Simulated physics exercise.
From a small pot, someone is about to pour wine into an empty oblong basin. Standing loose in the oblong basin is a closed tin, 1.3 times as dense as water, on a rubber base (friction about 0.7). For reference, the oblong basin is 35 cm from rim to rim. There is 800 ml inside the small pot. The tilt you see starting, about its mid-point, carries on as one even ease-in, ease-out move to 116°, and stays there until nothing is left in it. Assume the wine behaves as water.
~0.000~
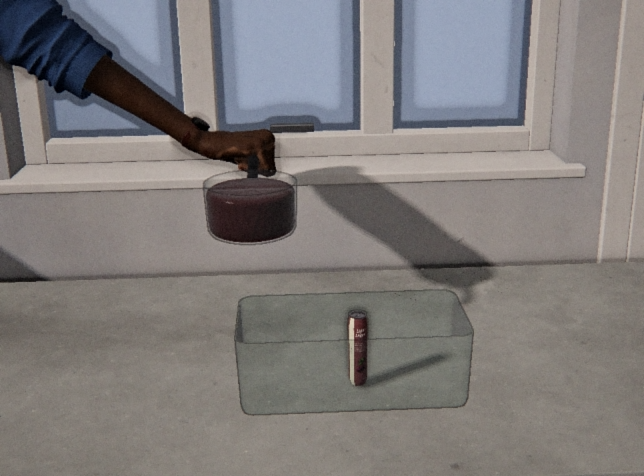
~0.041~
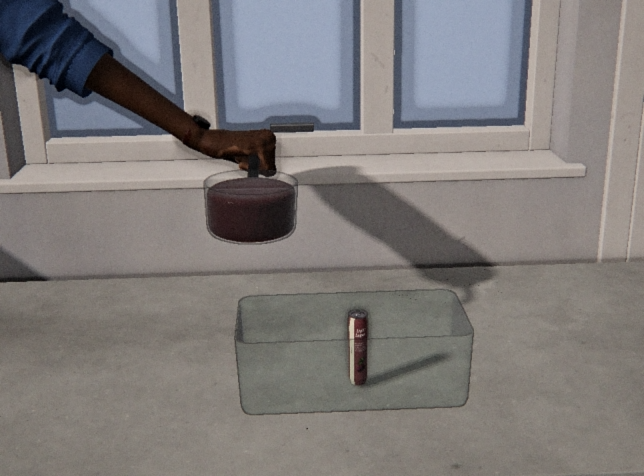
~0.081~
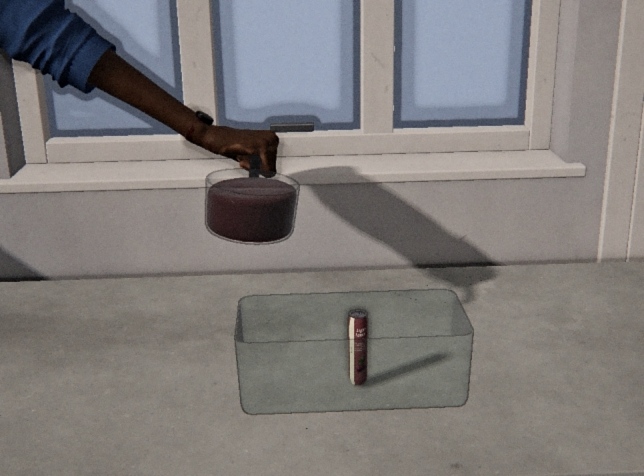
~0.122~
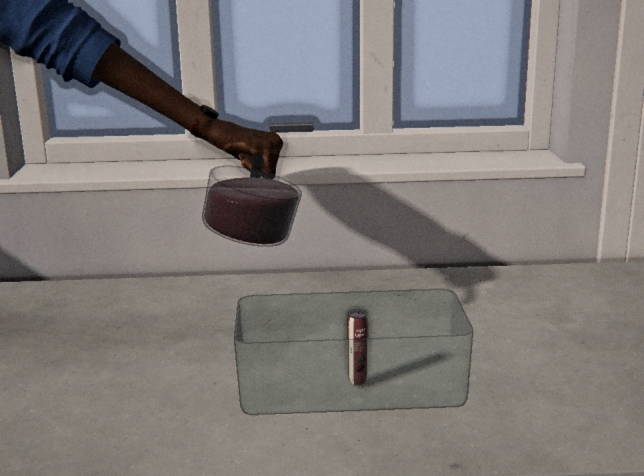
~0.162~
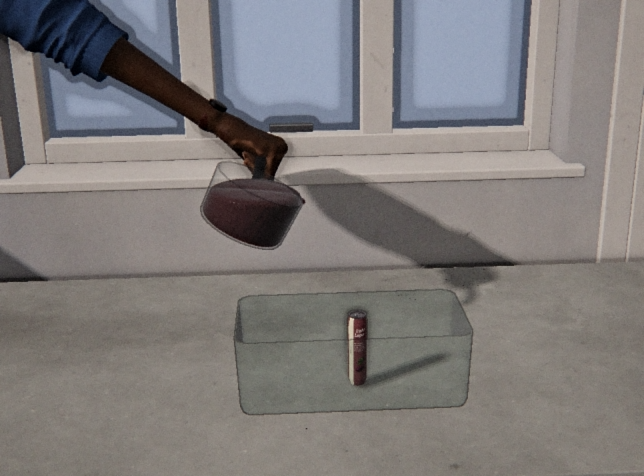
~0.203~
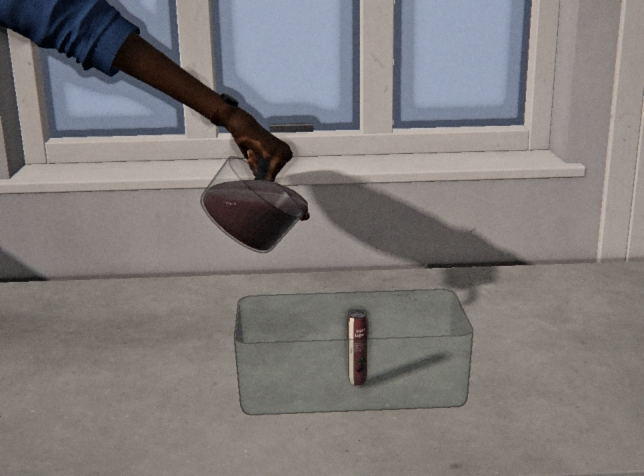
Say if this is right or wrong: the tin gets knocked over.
Right, it gets knocked over.
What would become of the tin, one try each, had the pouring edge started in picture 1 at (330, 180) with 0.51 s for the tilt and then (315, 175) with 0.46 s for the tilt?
In the first try it comes down; in the second it comes down.
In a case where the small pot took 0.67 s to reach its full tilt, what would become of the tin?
Outcome - the tin comes down.
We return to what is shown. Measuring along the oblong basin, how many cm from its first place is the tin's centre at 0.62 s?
Some 2 cm.
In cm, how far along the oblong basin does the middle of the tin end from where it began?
Around 9.0 cm.
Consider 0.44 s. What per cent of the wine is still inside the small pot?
Close to 16 in a hundred.
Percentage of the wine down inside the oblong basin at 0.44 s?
Roughly 28 percent.
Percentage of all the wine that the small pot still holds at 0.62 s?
Roughly 2 percent remains.
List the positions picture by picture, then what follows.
The first picture shows tilt 0°; pouring edge (296, 182); surface from (206, 190) to (295, 188); the oblong basin's rim runs from (237, 320) to (464, 312); the tin's top is at (358, 318).
The second picture shows tilt 2°; pouring edge (297, 183); surface from (207, 189) to (295, 188).
The third picture shows tilt 7°; pouring edge (299, 187); surface from (208, 188) to (296, 189).
The fourth picture shows tilt 16°; pouring edge (301, 194); surface from (210, 188) to (300, 191).
The fifth picture shows tilt 27°; pouring edge (302, 204); surface from (209, 189) to (298, 196); 2 per cent is over the edge.
The sixth picture shows tilt 40°; pouring edge (301, 215); surface from (205, 190) to (293, 201); 7 per cent is over the edge.
After 0.44 s the tilt is 111° and 17 per cent is still to pour; the tin stands where it began.
After 0.62 s the tilt is 116° and 2 per cent is still to pour; the tin stands 2 cm from where it began.
After 0.81 s the tilt is 116° and 0 per cent is still to pour; the tin leans 32°.
After 1.01 s the tilt is 116° and 0 per cent is still to pour; the tin lies on its side.
In the end the tin lies on its side.
